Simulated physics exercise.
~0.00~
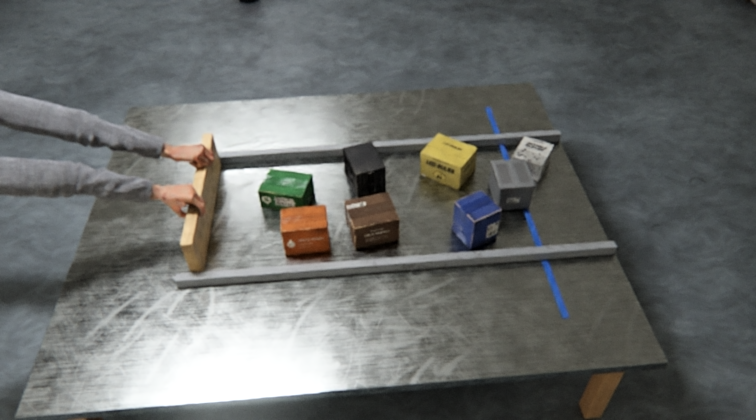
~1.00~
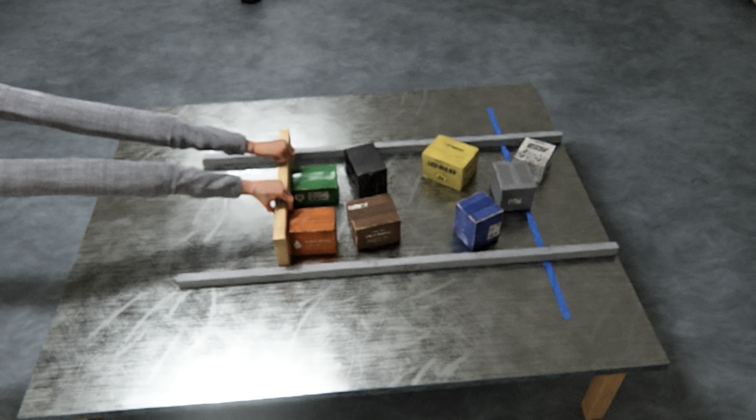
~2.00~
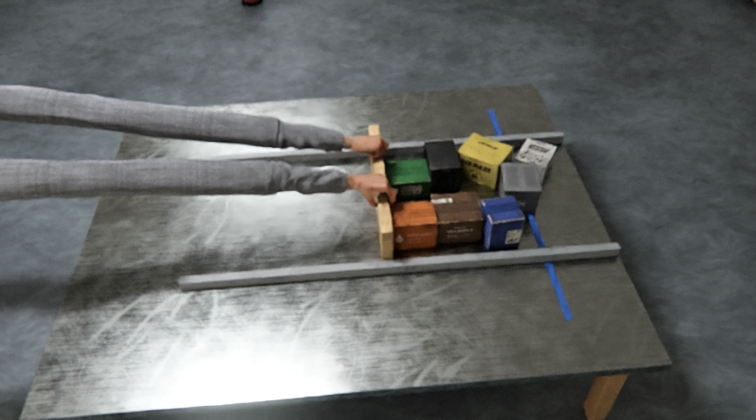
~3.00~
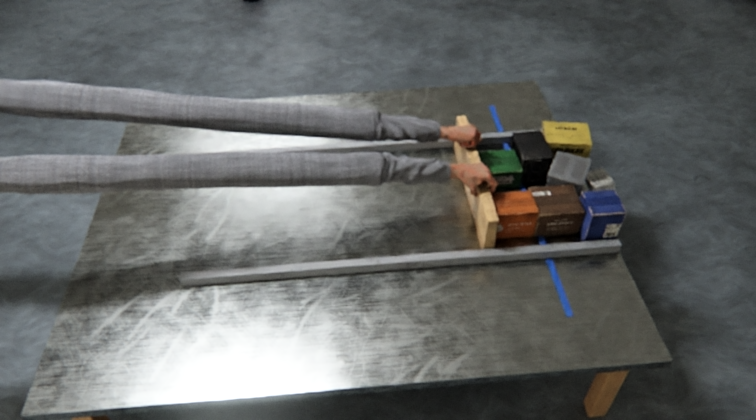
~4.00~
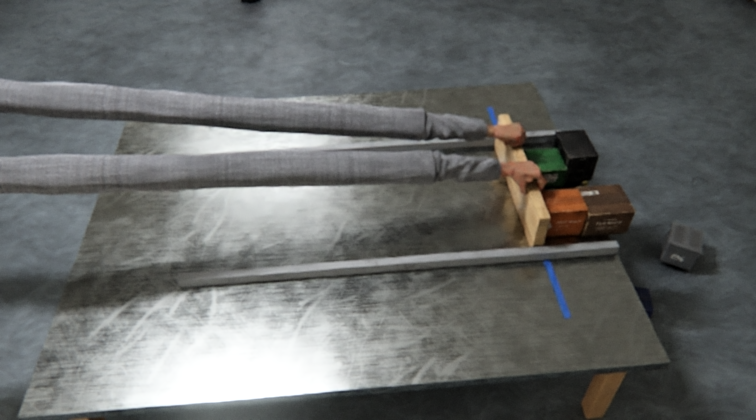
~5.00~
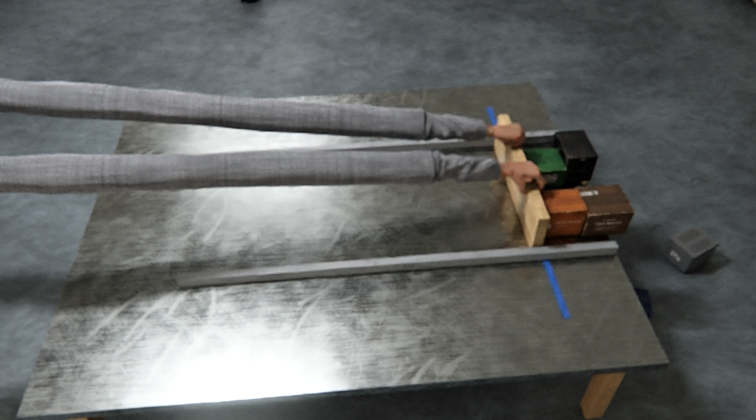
Two hands in grey sleeves grip an upright wooden plank at the left of a dark, scuffed low platform, seen from above by a slightly swaying camera. Eight parcels and boxes stand between two grey battens, with green, orange, black and brown ones nearer the plank and yellow, blue, grey and white ones near a blue tape line. The hands push the plank right, first meeting the green and orange boxes, then bunching the whole group together. The load crosses the tape to the right edge, where the white box tips. Yellow, blue, grey and white go over, and the plank stops at the tape with four still aboard.
